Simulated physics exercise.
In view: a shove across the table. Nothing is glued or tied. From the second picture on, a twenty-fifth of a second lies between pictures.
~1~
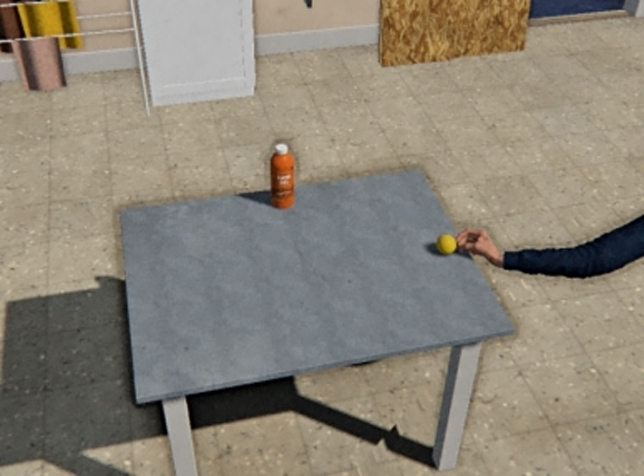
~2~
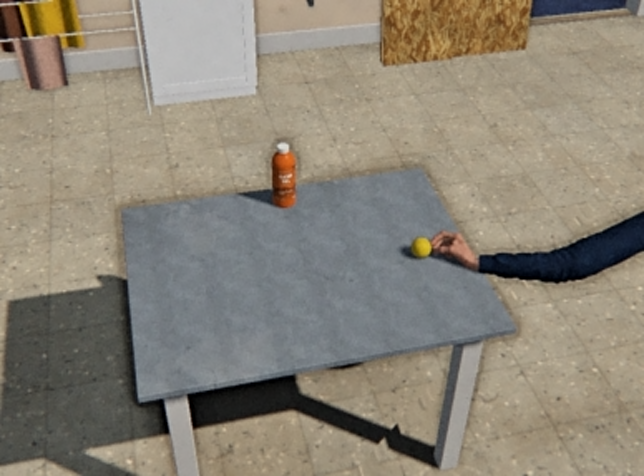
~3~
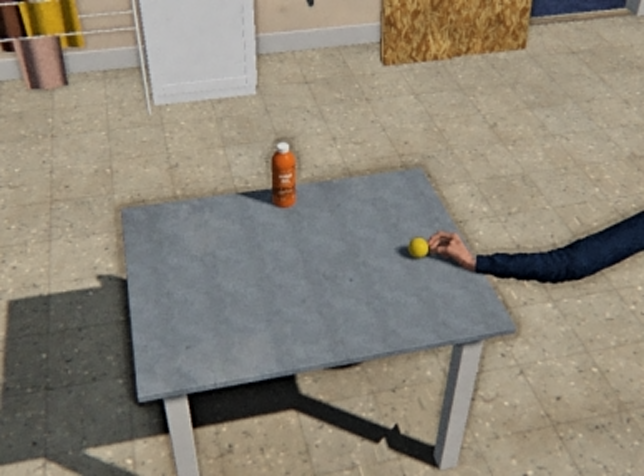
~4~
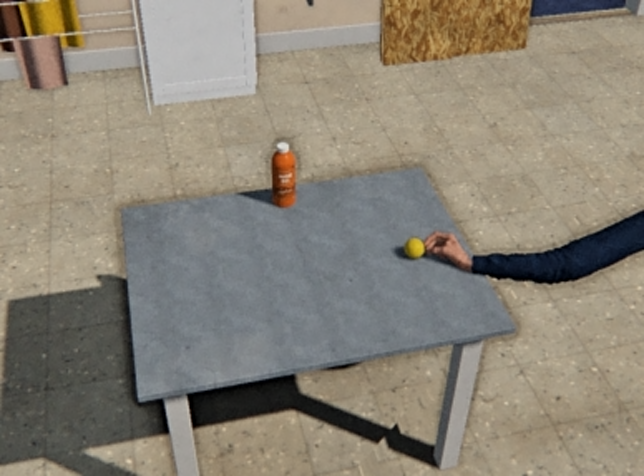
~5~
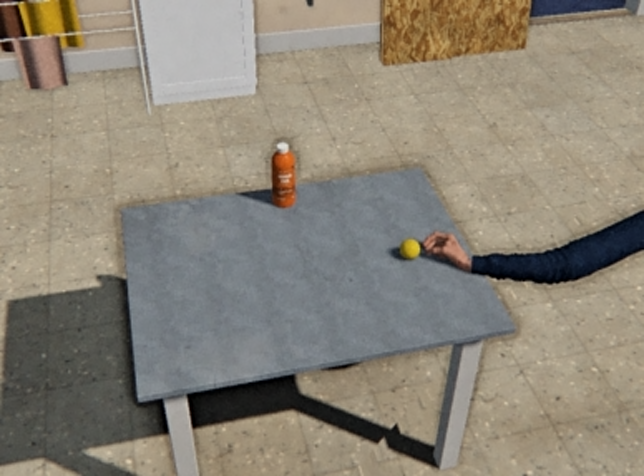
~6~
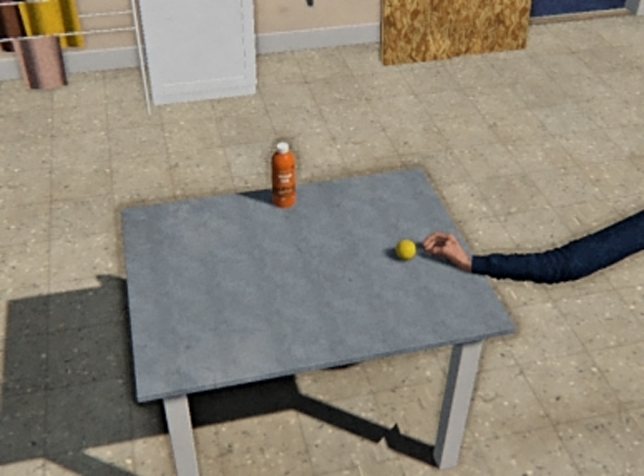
A hand on a dark-sleeved arm reaches in from the right over a gray table on a beige tiled floor, seen from above at a fixed angle. An orange bottle with a white cap stands near the table's back edge, left of a small yellow lemon at the fingertips. The hand pushes the lemon a short way left, then stays nearly still as the lemon creeps slightly farther left, away from the fingers.
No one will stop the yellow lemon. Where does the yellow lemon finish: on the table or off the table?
The yellow lemon stays on the table.
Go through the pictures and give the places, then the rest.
The first picture shows under the hand; yellow lemon (446, 244).
The second picture shows under the hand; yellow lemon (421, 248).
The third picture shows under the hand; yellow lemon (418, 248).
The fourth picture shows yellow lemon (414, 248).
The fifth picture shows yellow lemon (410, 249).
The sixth picture shows yellow lemon (405, 250) shifted a little.
Then, 0.10 s on from there, yellow lemon shifted about its own width near (396, 251).
Then, 0.20 s on from there, yellow lemon shifted about its own width near (388, 252).
Then, 0.40 s on from there, yellow lemon shifted well along near (374, 254).
Then, 0.60 s on from there, yellow lemon shifted well along near (366, 256).
In the end, moved from the start, yellow lemon. At the end, from the last picture's camera, yellow lemon near (363, 256).
